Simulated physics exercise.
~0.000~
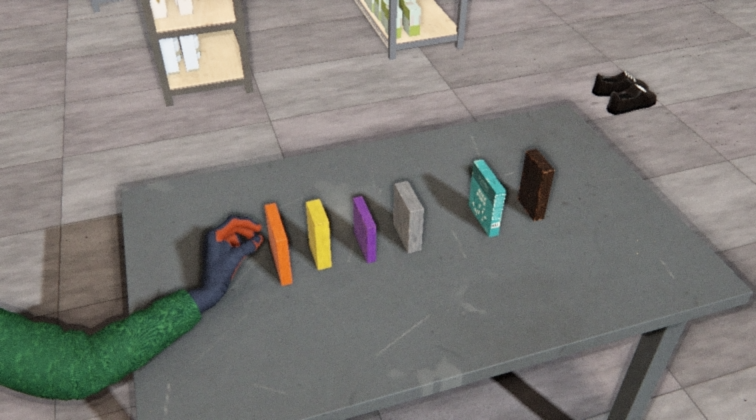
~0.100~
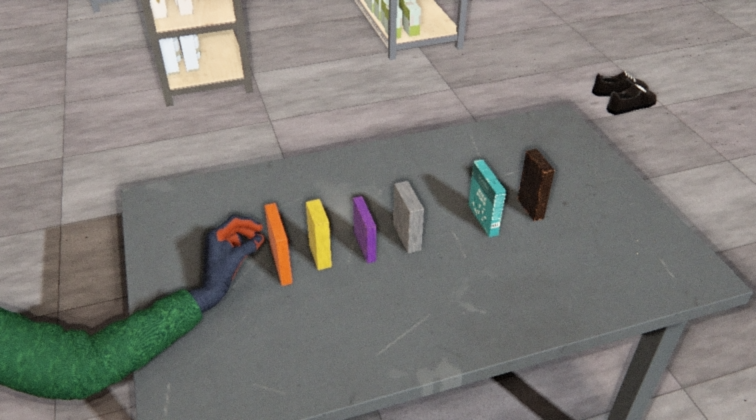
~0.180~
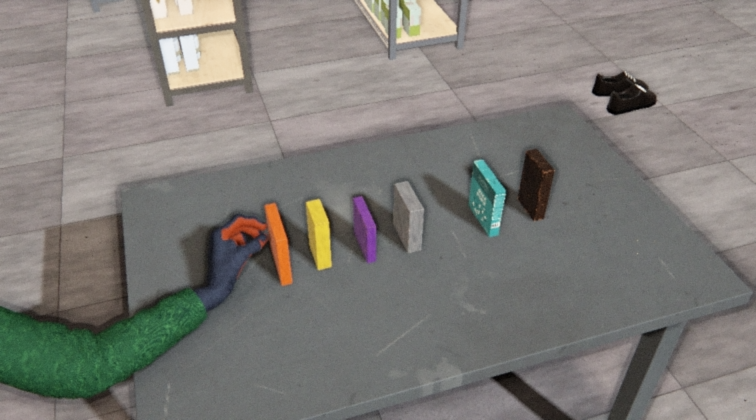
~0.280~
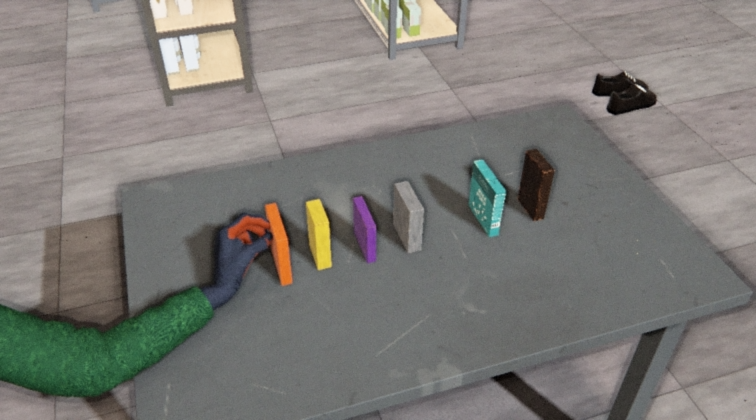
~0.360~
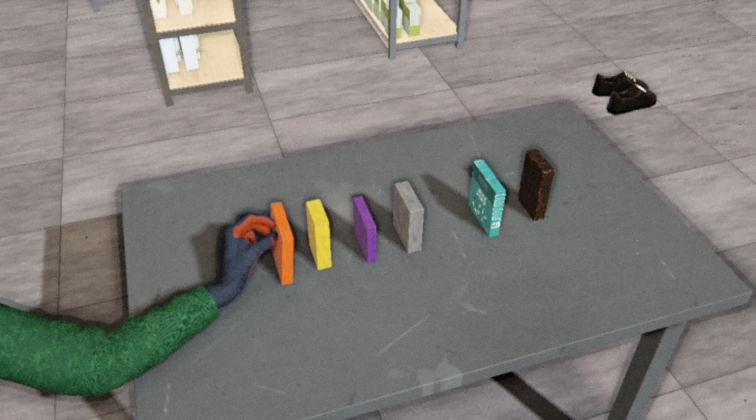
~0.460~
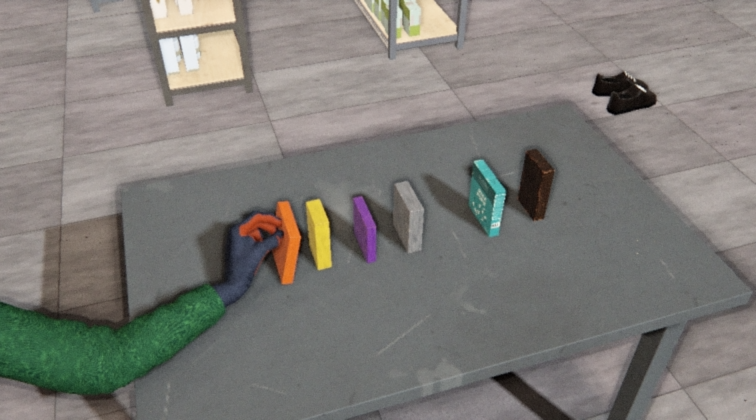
In this clip, a gloved hand in a green sleeve reaches toward a row of upright, differently coloured pieces on a grey table, then pushes the orange board at the left end, which tilts slightly rightward toward the yellow one.
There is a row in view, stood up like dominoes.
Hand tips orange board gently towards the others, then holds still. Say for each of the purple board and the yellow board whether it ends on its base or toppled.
Result: The purple board will fall; the yellow board will fall.
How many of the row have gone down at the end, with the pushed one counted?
That adds up to 4 in total.
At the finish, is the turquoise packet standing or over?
The turquoise packet remains standing.
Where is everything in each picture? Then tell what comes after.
In the first frame, purple board (365, 230); yellow board (319, 235).
In the second frame, turquoise packet (486, 198); grey board (408, 217).
In the third frame, turquoise packet (486, 198); grey board (408, 217).
In the fourth frame, turquoise packet (486, 198); grey board (408, 217).
In the fifth frame, orange board 6° over; turquoise packet (486, 198); grey board (408, 217).
In the sixth frame, orange board 12° over; purple board (365, 230); yellow board (319, 235).
After 0.76 s, orange board 56° over; yellow board turned 37° from how it was put near (339, 232).
After 0.96 s, orange board 73° over; yellow board turned 71° from how it was put near (357, 237); purple board turned 67° from how it was put near (387, 232); grey board turned 25° from how it was put.
After 1.06 s, orange board 73° over; yellow board on its side near (358, 238); purple board on its side near (389, 235); grey board on its side.
In the end (1.7 s), toppled on the table, yellow board, grey board and purple board; turquoise packet unmoved. At the end, from the last picture's camera, purple board near (390, 238), yellow board near (359, 238).
